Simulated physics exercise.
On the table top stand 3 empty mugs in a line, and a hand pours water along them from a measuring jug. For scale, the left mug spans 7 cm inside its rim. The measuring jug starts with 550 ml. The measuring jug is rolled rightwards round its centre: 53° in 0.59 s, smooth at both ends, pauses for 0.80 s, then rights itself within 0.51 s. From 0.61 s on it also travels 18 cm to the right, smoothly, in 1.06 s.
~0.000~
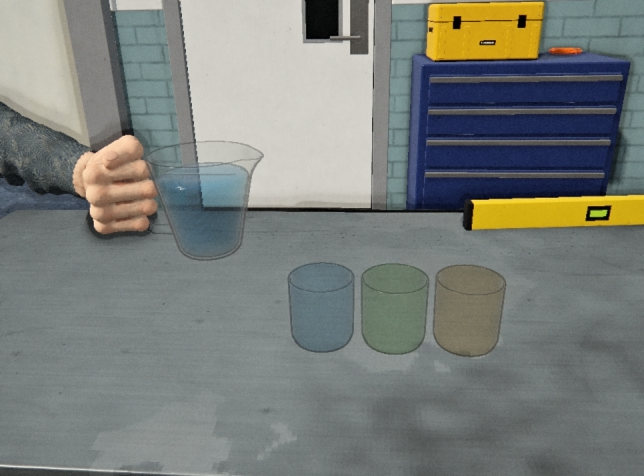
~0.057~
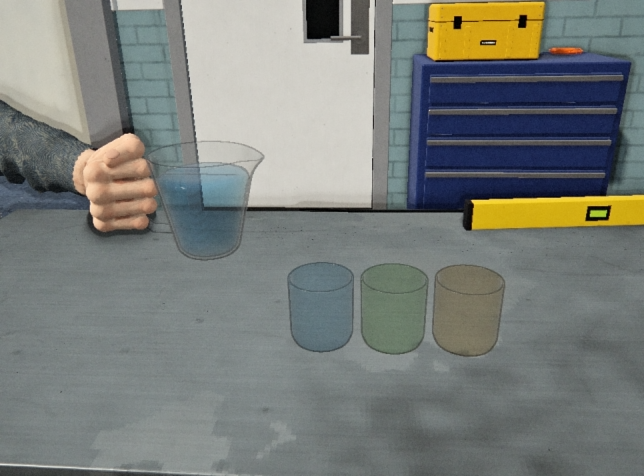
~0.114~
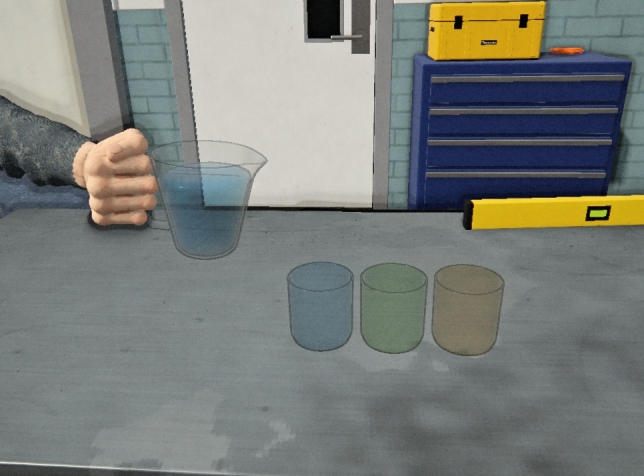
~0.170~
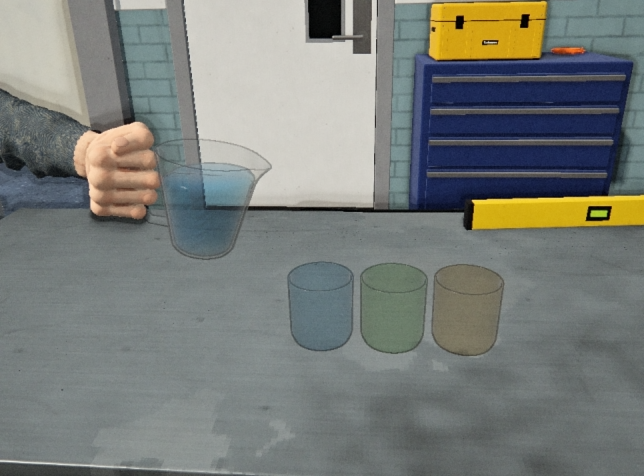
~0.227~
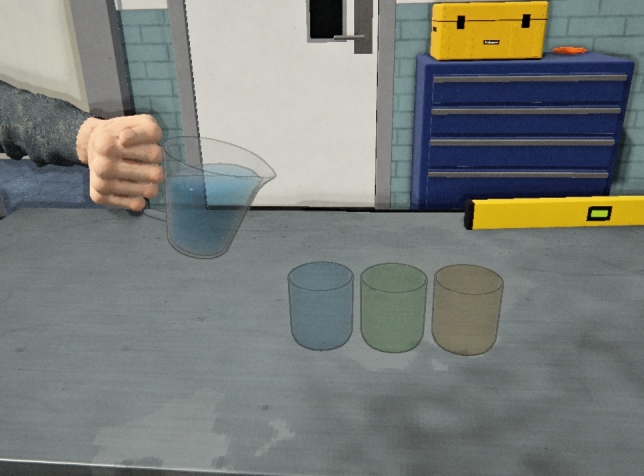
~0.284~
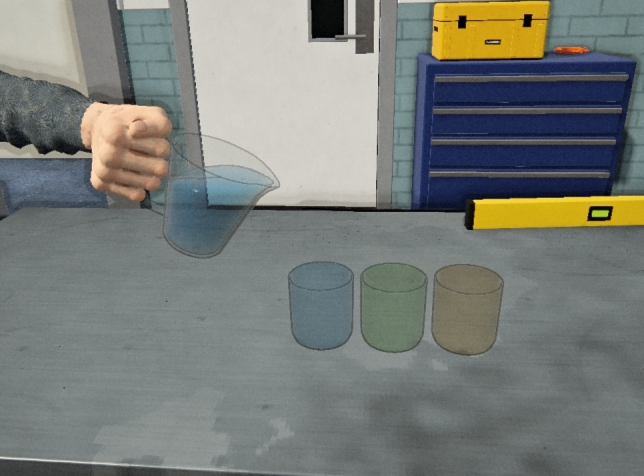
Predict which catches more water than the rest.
The left one ends up with the most.
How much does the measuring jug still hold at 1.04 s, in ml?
Some 320 ml.
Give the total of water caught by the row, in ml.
About 290 ml.
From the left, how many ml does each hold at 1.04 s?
Roughly 200 ml left, 0 ml middle, 0 ml right.
After 0.72 s the tilt is 53° and from the left they hold 120 ml, 0 ml, 0 ml, the measuring jug 375 ml, and 0 ml is on the table top.
After 1.04 s the tilt is 53° and from the left they hold 195 ml, 5 ml, 0 ml, the measuring jug 325 ml, and 5 ml is on the table top.
After 1.38 s the tilt is 53° and from the left they hold 195 ml, 40 ml, 5 ml, the measuring jug 275 ml, and 10 ml is on the table top.
After 1.75 s the tilt is 11° and from the left they hold 195 ml, 40 ml, 45 ml, the measuring jug 250 ml, and 15 ml is on the table top.
In the end from the left they hold 195 ml, 40 ml, 50 ml, the measuring jug 250 ml, and 15 ml is on the table top.
